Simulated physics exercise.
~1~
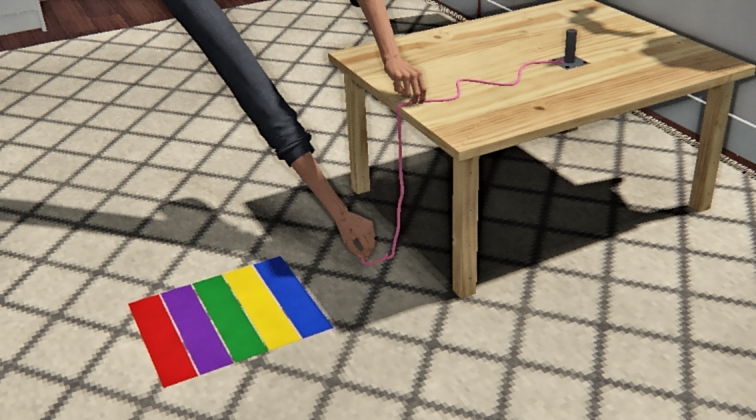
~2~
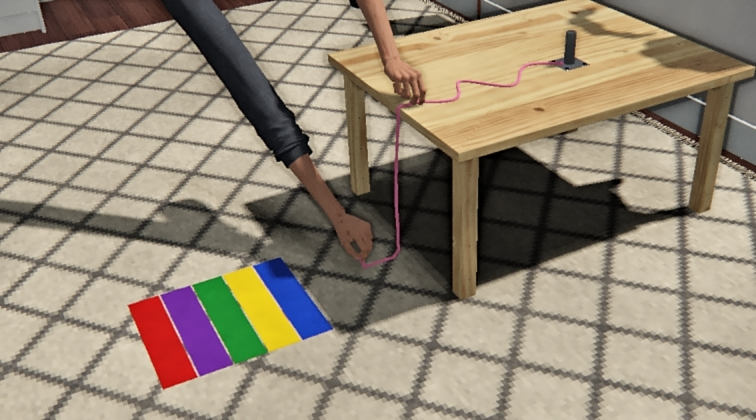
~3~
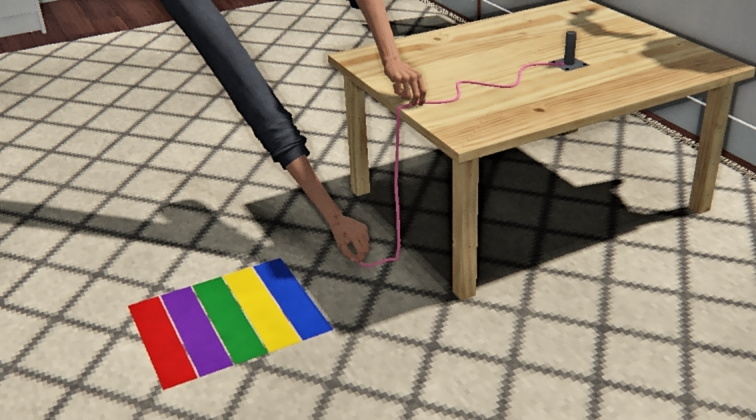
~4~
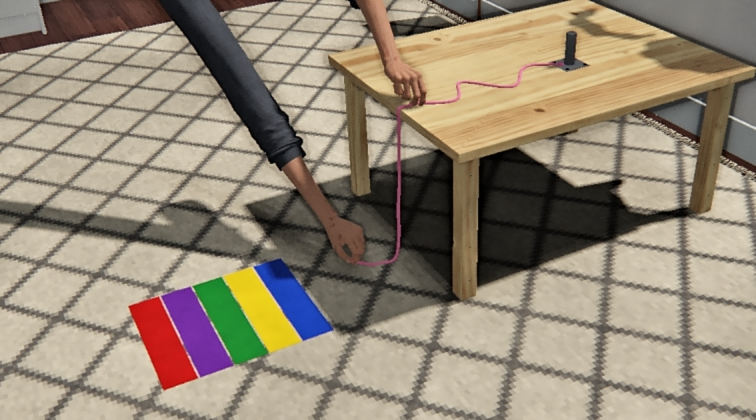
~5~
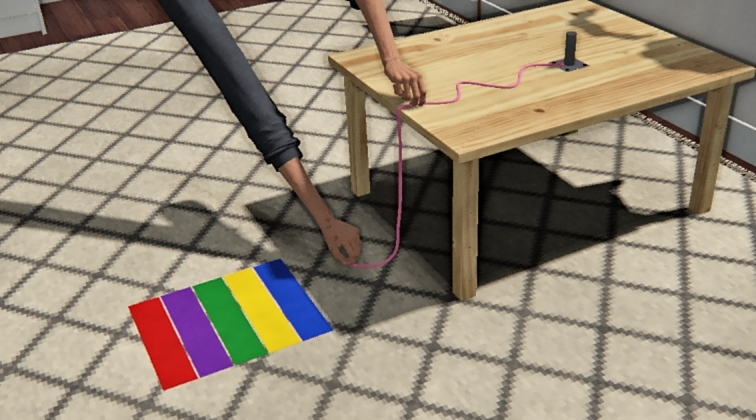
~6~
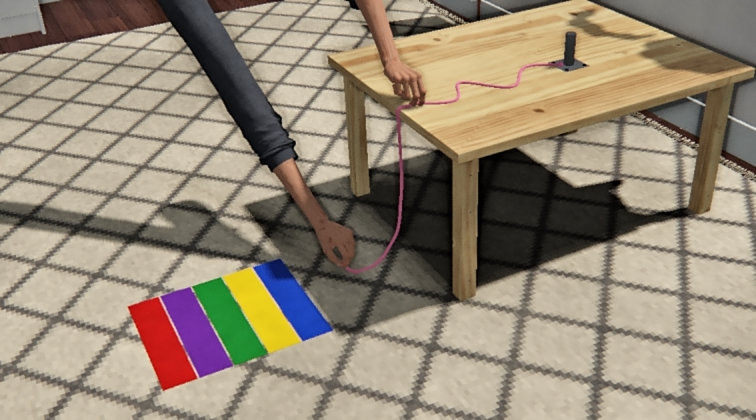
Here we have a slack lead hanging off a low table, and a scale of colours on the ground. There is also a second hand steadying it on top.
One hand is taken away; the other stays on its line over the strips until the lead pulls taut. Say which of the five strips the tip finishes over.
Purple.
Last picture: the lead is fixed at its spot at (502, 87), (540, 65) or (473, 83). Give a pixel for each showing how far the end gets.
(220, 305), (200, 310), (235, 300).
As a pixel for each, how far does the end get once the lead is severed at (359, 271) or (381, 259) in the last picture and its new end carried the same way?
It would be at (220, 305) in the first case and at (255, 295) in the second.
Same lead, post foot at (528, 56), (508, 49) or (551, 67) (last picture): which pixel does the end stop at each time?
The places come out near (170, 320), (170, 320) and (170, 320).
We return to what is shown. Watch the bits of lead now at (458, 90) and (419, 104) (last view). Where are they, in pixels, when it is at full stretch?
(423, 102), then (375, 137).
Early on, end near (251, 295); over yellow.
Midway, end near (215, 307); over green.
At the end of the slack, end near (194, 313); over purple. The end stops over the purple strip.
